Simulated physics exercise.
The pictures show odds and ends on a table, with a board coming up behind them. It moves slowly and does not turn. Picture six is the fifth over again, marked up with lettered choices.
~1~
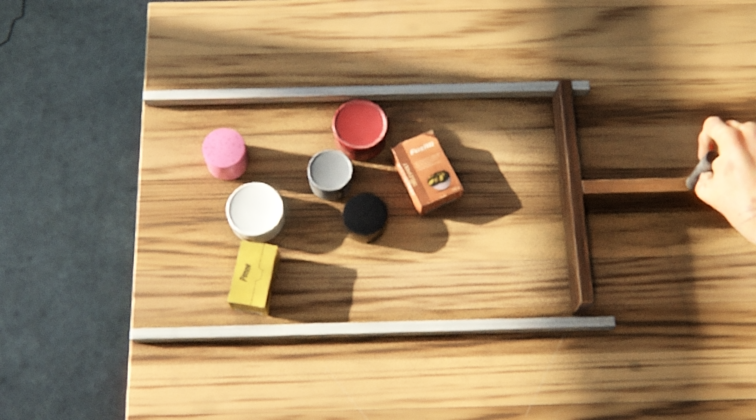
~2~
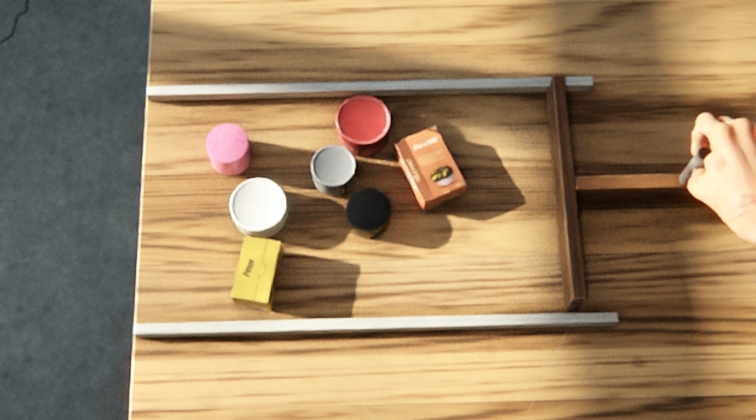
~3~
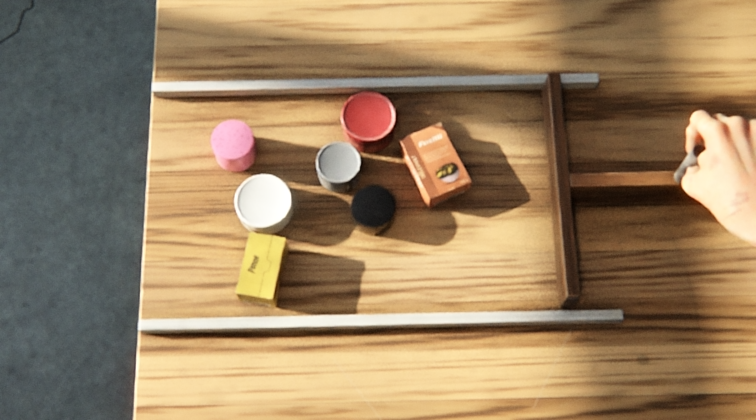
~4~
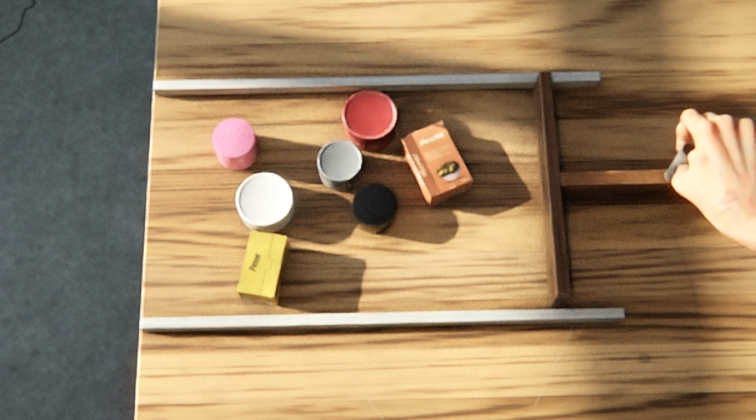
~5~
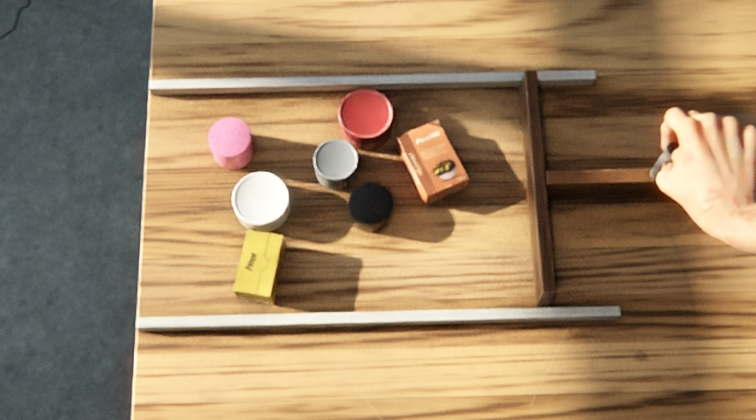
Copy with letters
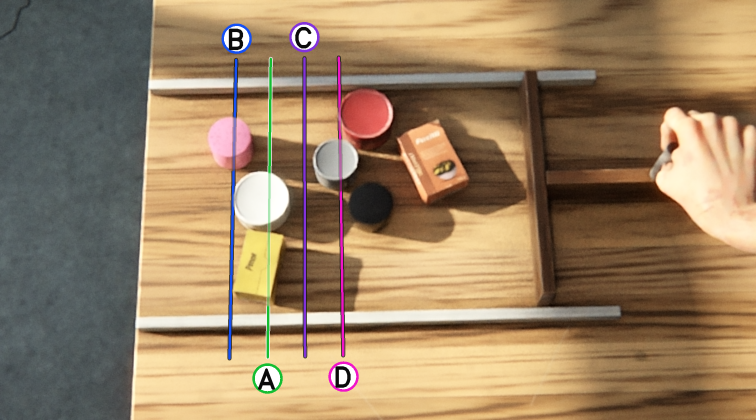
A hand slowly slides a wooden board left between two rails toward tubs and packets.
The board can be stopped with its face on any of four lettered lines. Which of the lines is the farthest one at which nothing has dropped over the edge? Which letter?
Nothing falls up to B.
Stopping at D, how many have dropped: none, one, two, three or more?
By then, none.
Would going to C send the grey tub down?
No.
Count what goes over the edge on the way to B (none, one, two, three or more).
In all, none.
On the marked copy, A at (269, 201); B at (233, 201); C at (305, 200); D at (341, 199).
Following B. Soon after the start, board (429, 180); red jar (347, 116); orange packet (396, 161).
Later, board (318, 183); pink pot (208, 137); white tub (238, 208).
In the end, board (233, 185); pink pot (159, 128); white tub (159, 220); nothing has fallen.
As for the rest, A is safe but short; C is safe but short; D is safe but short.
